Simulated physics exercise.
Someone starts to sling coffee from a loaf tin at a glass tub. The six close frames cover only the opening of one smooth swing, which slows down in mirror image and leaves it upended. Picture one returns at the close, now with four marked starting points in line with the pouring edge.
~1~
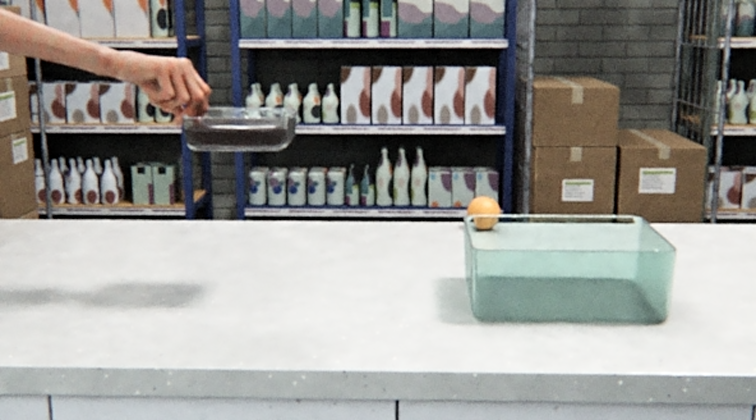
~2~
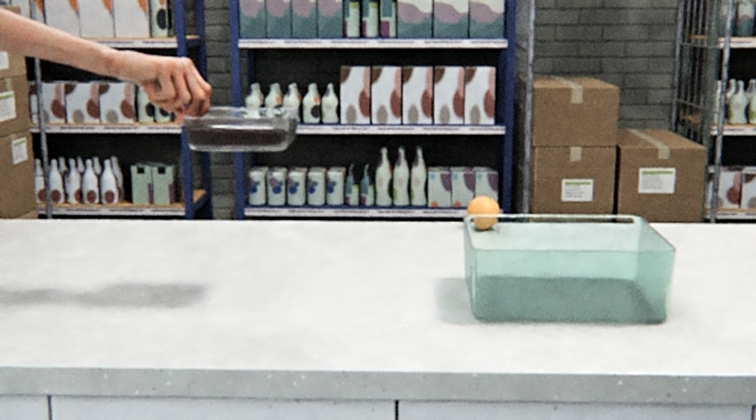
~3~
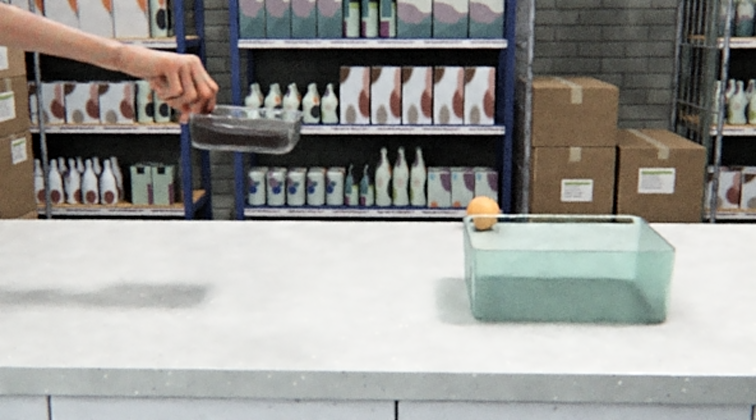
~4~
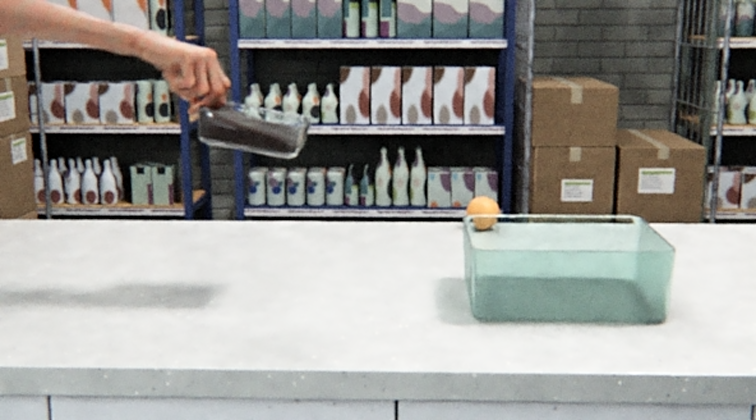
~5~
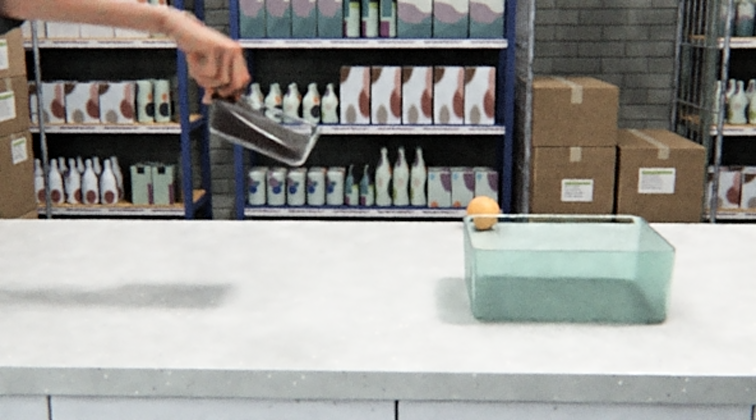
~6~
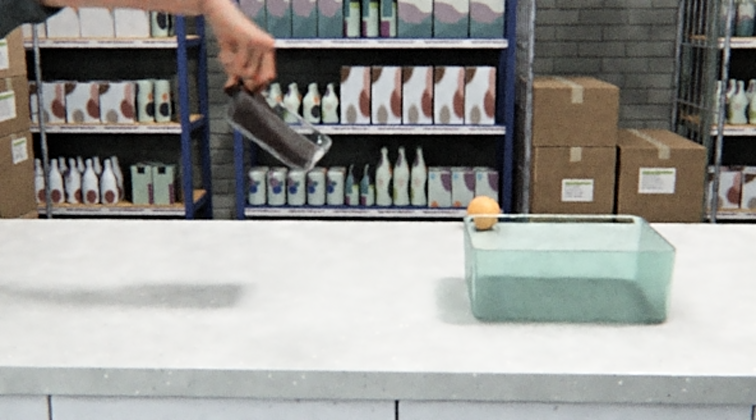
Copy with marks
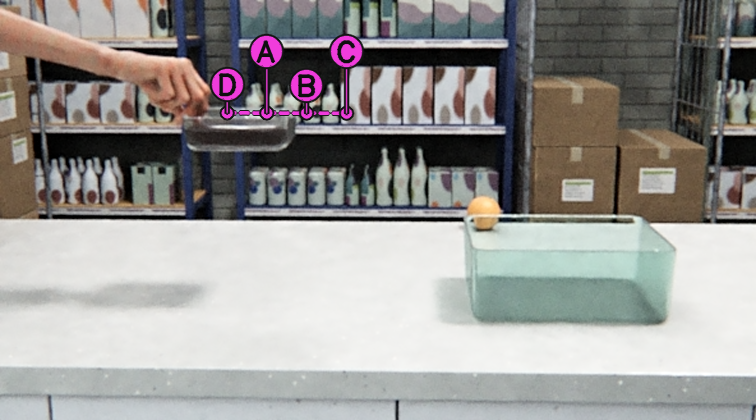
A hand holding a clear container of dark liquid moving right and tilting it steeply above a counter with a glass tub.
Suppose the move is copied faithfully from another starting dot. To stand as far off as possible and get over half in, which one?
That is dot C.
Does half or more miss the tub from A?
Yes, that goes wrong.
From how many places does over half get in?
One.
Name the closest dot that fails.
Here it is dot B.
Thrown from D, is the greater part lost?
Yes.
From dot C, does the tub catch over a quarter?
Yes, clearly.
In magenta, A at (266, 113); B at (306, 113); C at (346, 113); D at (227, 112).
If A is chosen, about 0 % lands in the tub, 96 % falls short and 4 % goes beside or beyond.
If B is chosen, about 19 % lands in the tub, 76 % falls short and 5 % goes beside or beyond.
If C is chosen, about 82 % lands in the tub, 11 % falls short and 7 % goes beside or beyond.
If D is chosen, about 0 % lands in the tub, 100 % falls short.
